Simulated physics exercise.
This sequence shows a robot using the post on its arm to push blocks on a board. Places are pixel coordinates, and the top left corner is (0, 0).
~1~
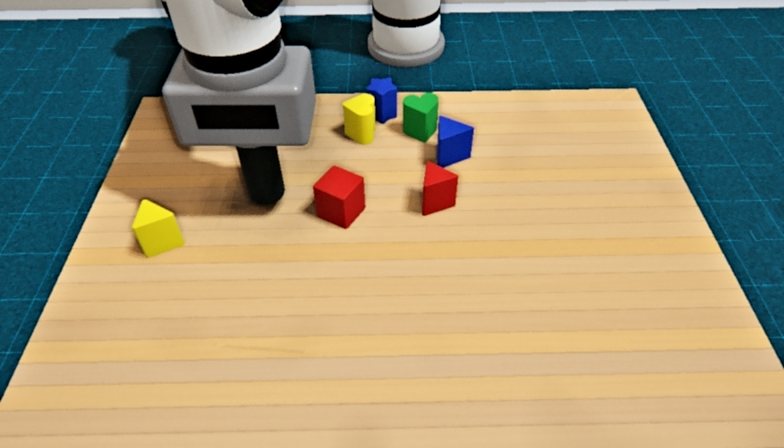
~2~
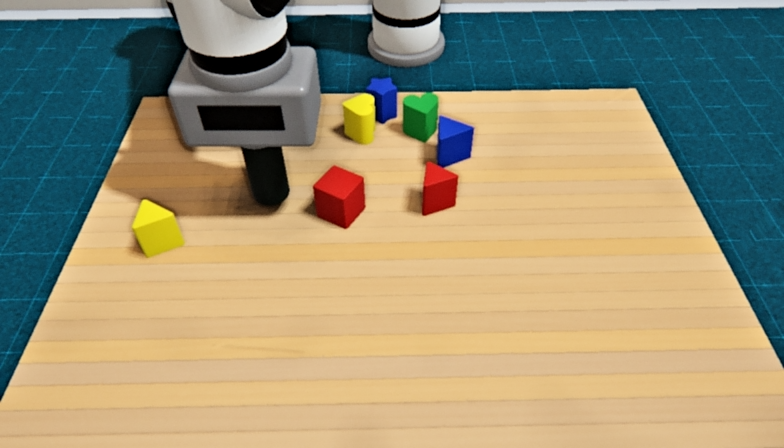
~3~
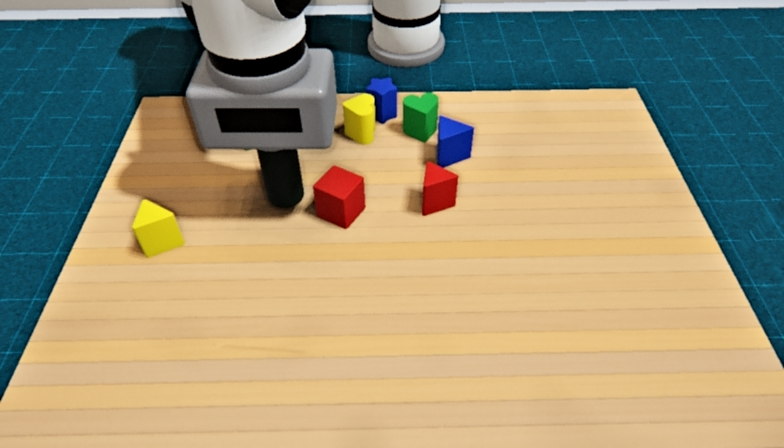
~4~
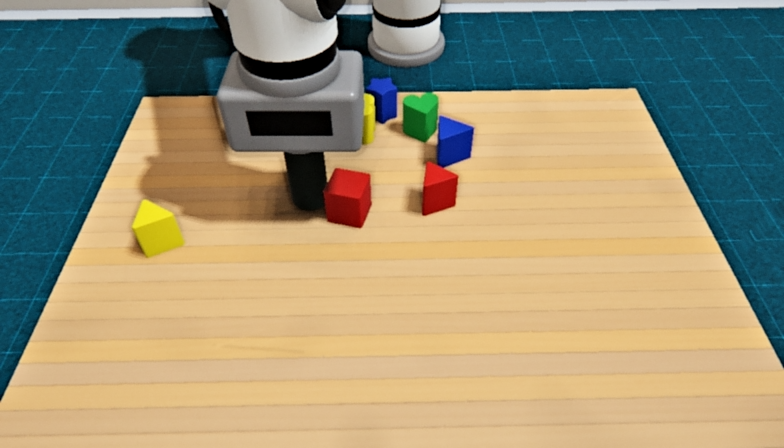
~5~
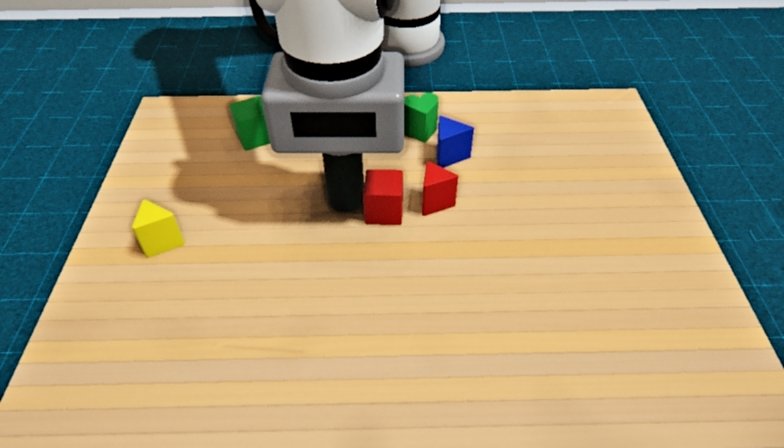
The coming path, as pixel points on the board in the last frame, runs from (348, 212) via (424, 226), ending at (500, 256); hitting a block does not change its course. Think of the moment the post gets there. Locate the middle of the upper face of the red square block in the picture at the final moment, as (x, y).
The point I'd pick in the picture is (478, 183).
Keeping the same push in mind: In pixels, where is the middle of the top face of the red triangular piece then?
It will likely be found at (483, 162).
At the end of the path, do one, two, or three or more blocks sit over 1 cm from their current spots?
This push will displace two blocks.
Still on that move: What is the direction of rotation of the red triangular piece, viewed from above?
It ends up turned anticlockwise.
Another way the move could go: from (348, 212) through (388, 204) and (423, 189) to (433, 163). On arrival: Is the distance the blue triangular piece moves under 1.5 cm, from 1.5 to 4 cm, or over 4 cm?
The best fit is 1.5 to 4 cm.
What follows on the original path. One third of the way, post (400, 209); red square block (438, 183), turned 25° anticlockwise; red triangular piece (462, 169), turned 30° anticlockwise.
Two thirds of the way, post (451, 223); red square block (477, 183), turned 60° anticlockwise; red triangular piece (483, 162), turned 65° anticlockwise.
At the end, post (502, 245); red square block (478, 183), turned 60° anticlockwise; red triangular piece (483, 162), turned 65° anticlockwise.
